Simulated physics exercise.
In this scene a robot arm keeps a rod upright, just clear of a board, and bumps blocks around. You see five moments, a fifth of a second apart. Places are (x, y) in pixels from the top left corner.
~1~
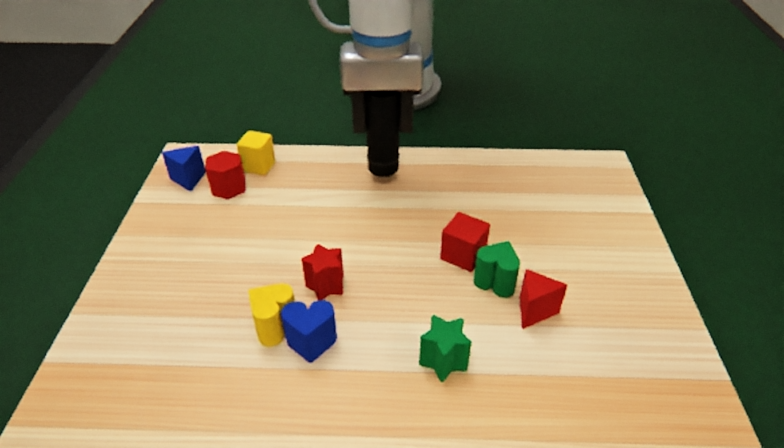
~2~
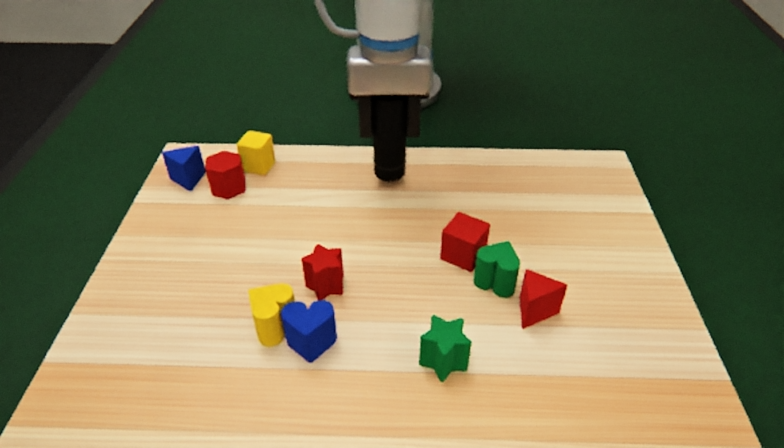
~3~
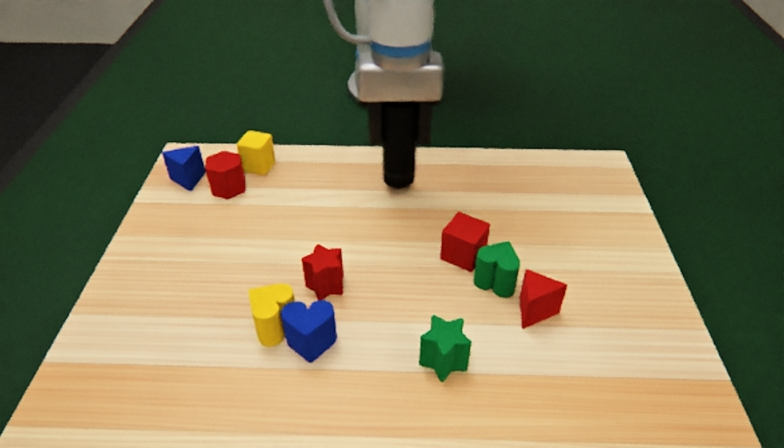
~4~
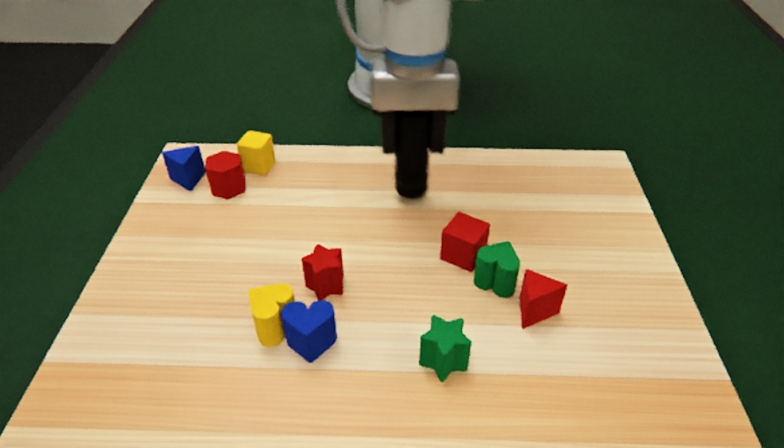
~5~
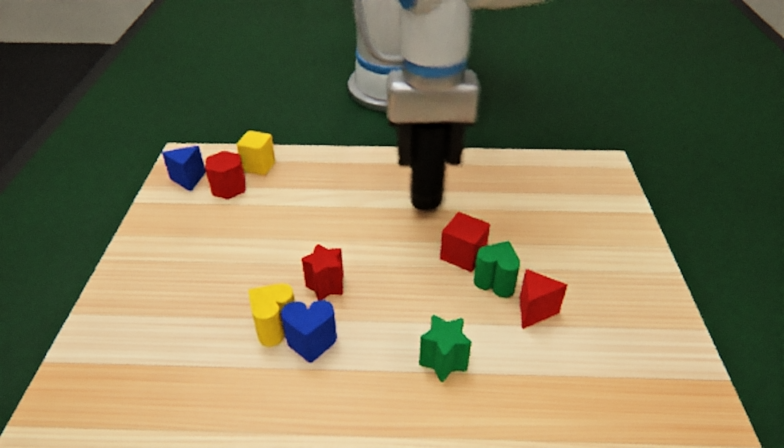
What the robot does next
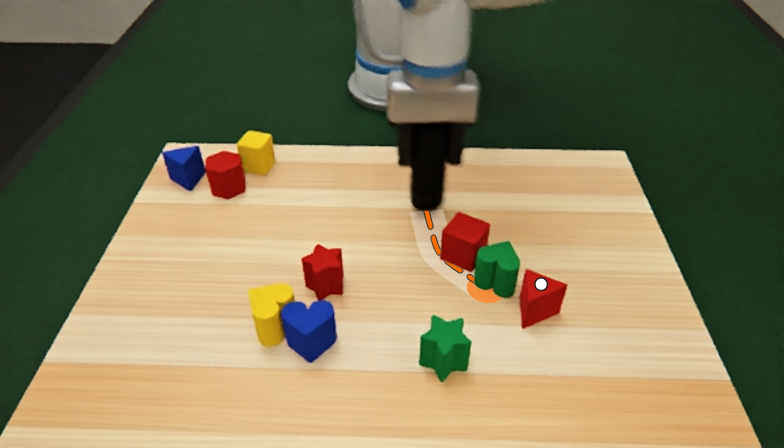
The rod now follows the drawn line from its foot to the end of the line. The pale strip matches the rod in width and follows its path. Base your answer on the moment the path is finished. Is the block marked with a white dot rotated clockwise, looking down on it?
Yes.
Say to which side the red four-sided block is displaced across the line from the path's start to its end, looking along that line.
Measured against the direction from start to end, the red four-sided block shifts toward the left-hand side.
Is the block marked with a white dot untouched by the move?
The answer is no.
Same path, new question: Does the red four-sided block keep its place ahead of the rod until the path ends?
That would be a yes.
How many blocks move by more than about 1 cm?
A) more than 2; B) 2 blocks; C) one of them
(A)
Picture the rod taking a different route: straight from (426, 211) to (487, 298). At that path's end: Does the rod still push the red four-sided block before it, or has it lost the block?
Still in front.
Path on the board, from (426, 211) over (433, 238) and (452, 265) to (486, 288); the dot is on the red triangular piece.
On the path given first. One third of the way, rod (434, 228); nothing pushed yet.
Two thirds of the way, rod (453, 256); red four-sided block (490, 251); green heart (522, 268), turned 45° anticlockwise; red triangular piece (551, 288), turned 35° clockwise.
At the end, rod (488, 279); green star in place; red four-sided block (530, 273), turned 15° anticlockwise; green heart (567, 286), turned 55° anticlockwise; red triangular piece (590, 307), turned 60° clockwise.
